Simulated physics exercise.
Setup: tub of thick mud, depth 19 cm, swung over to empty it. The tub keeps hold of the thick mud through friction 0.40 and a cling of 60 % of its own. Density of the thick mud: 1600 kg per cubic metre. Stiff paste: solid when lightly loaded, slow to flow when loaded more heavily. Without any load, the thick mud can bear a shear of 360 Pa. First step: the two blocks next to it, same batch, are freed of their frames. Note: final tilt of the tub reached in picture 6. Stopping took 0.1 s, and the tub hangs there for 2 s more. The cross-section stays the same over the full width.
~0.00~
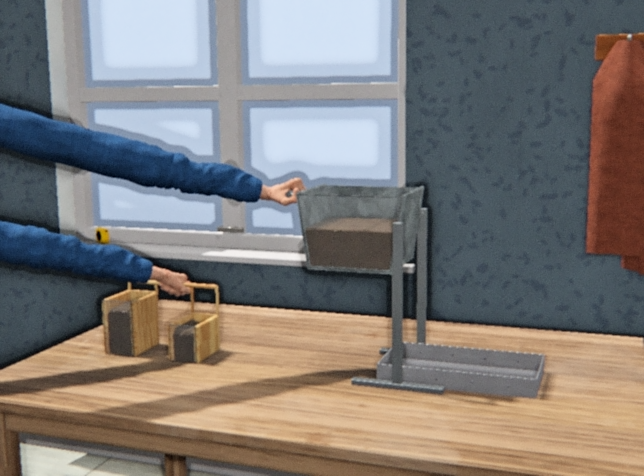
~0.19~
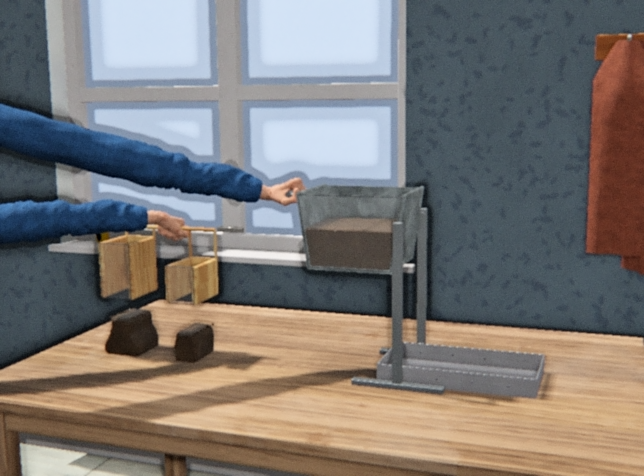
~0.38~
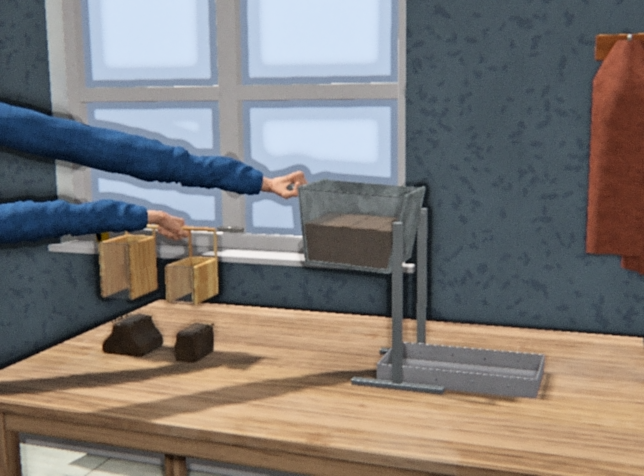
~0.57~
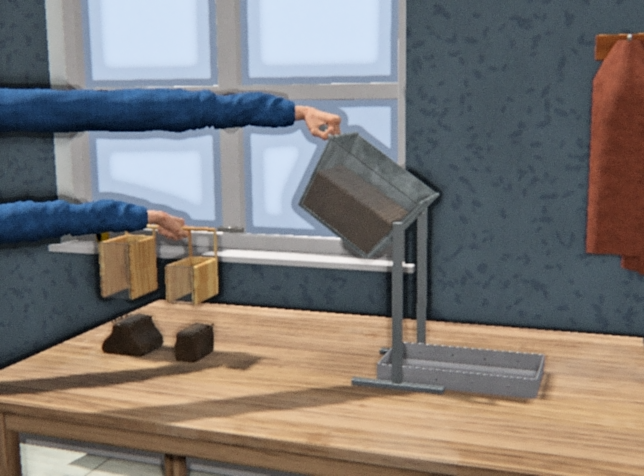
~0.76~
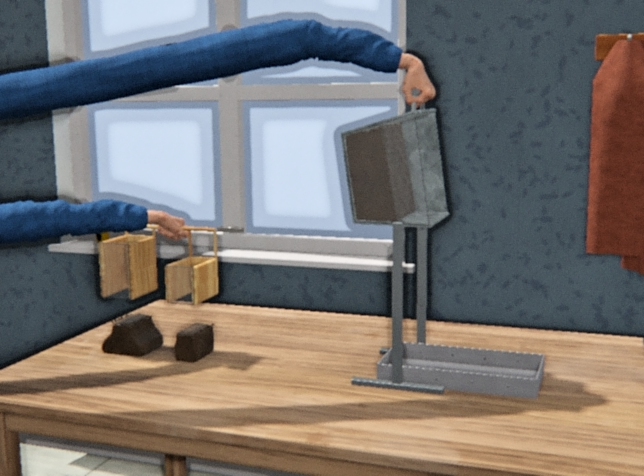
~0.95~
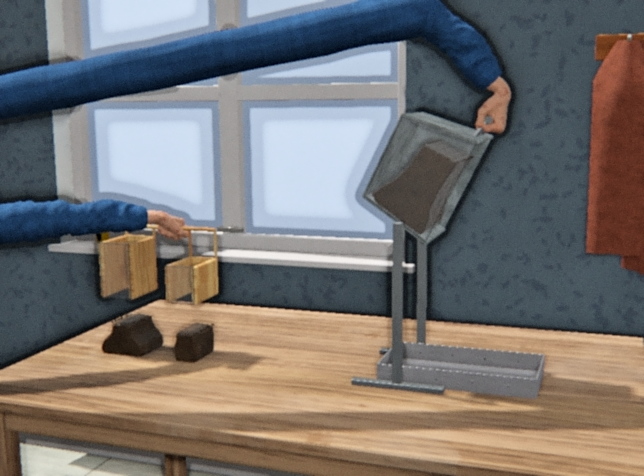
A hand lifts wooden molds off two mud blocks, then another tilts a tub far rightward.
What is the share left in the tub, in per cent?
About 0 %.
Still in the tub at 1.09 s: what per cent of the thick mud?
Near 20 %.
After 1.09 s, the tub is at 116 degrees and holds 22 %.
After 1.26 s, the tub is at 116 degrees and holds 0 %.
After 1.43 s, the tub is at 116 degrees and holds 0 %.
After 1.60 s, the tub is at 116 degrees and holds 0 %.
After 2.95 s, the tub is at 116 degrees and holds 0 %.
